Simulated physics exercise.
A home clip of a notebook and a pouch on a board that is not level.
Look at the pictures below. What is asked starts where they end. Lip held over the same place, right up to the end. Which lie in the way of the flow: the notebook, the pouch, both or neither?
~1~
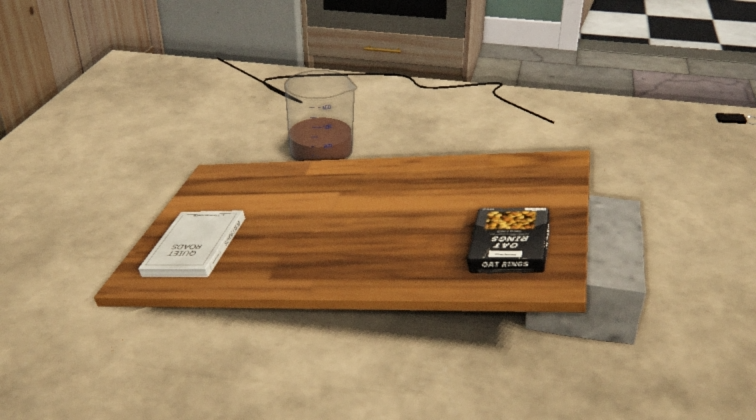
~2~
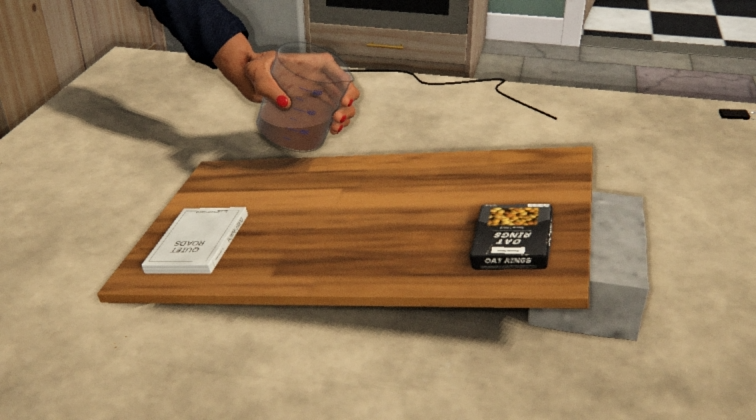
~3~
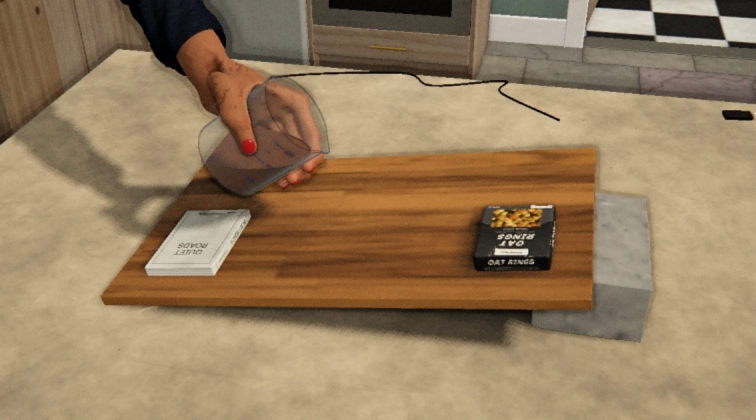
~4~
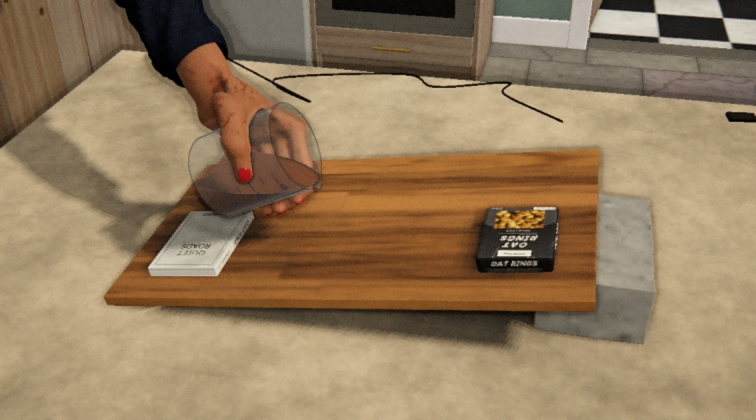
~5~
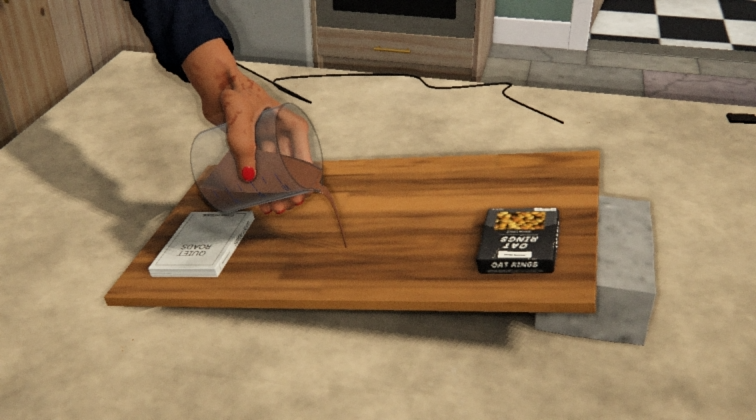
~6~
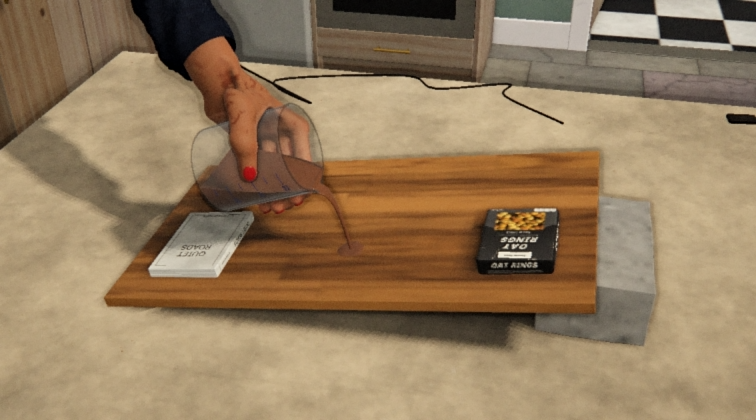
On the left the notebook: In the way, on the right the pouch: Out of the way.
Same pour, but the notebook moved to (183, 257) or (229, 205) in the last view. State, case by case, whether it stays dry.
The first time it gets caught, and the second time it gets caught.
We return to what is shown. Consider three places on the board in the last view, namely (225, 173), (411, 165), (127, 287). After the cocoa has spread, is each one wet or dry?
The opening spot comes out out of the spill, the second out of the spill, the closing one in the spill.
Soon after, it runs down to the left; the notebook is dry; the pouch is dry.
Later, it runs down to the left and off the end; the notebook is wet; the pouch is dry.
In the end, it runs down to the left and off the end; the notebook is wet; the pouch is dry.
